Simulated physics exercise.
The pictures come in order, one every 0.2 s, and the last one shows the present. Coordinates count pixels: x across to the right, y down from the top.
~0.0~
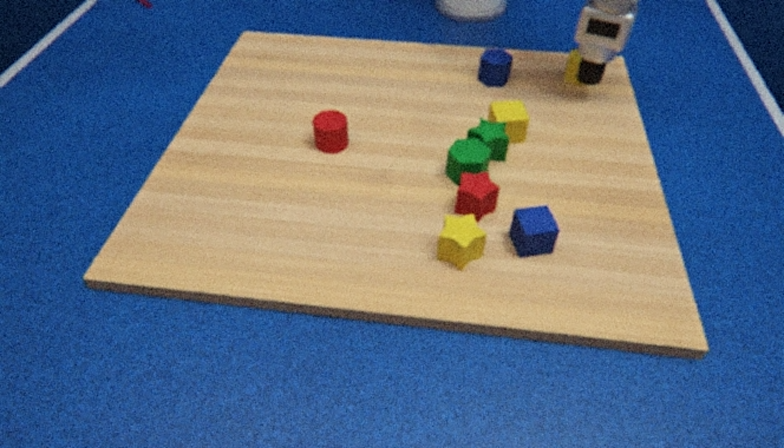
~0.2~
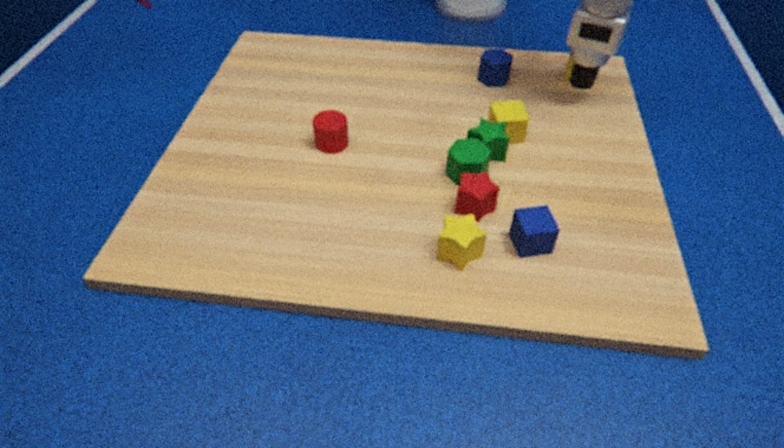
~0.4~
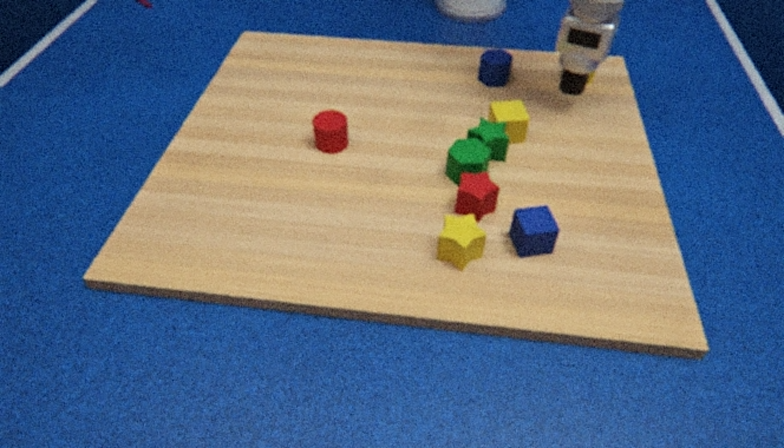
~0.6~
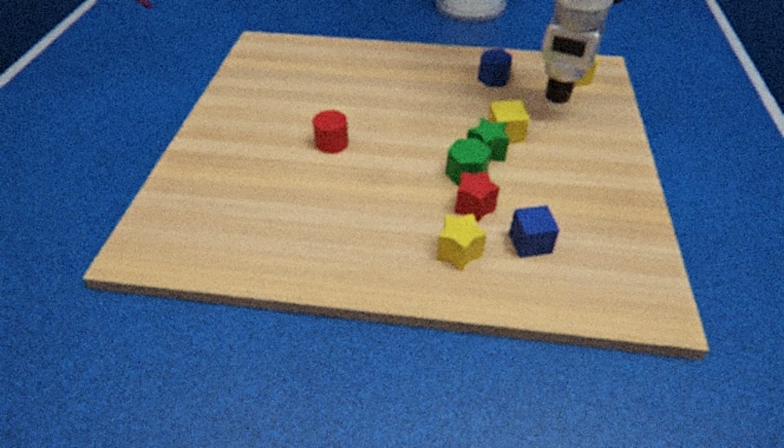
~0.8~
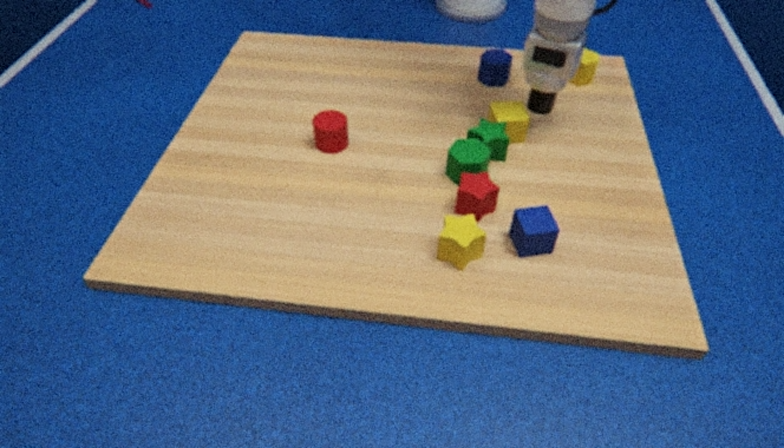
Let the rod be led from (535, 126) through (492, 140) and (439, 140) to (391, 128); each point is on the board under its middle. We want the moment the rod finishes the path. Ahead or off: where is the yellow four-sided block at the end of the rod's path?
Pushed ahead.
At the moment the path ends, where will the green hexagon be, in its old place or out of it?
By the last moment of the path, the green hexagon has shifted.
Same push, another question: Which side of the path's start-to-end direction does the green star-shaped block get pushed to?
The answer is left: Facing from the path's start to its end, that's where the green star-shaped block shifts.
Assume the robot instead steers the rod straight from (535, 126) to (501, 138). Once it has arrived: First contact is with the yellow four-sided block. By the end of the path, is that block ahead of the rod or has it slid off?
I think it holds its spot in front.
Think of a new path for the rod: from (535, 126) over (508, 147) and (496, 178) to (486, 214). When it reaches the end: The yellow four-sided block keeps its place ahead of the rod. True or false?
This is false.
The first path, step by step. One third of the way, rod at (494, 122); green hexagon at (467, 155); green star-shaped block at (484, 137), turned 20° anticlockwise; yellow four-sided block at (465, 116).
Two thirds of the way, rod at (439, 122); green hexagon at (466, 157); green star-shaped block at (481, 137), turned 30° anticlockwise; yellow four-sided block at (411, 112), turned 20° clockwise.
At the end, rod at (390, 110); red round block not moved; green hexagon at (466, 157); green star-shaped block at (481, 137), turned 30° anticlockwise; yellow four-sided block at (361, 103).
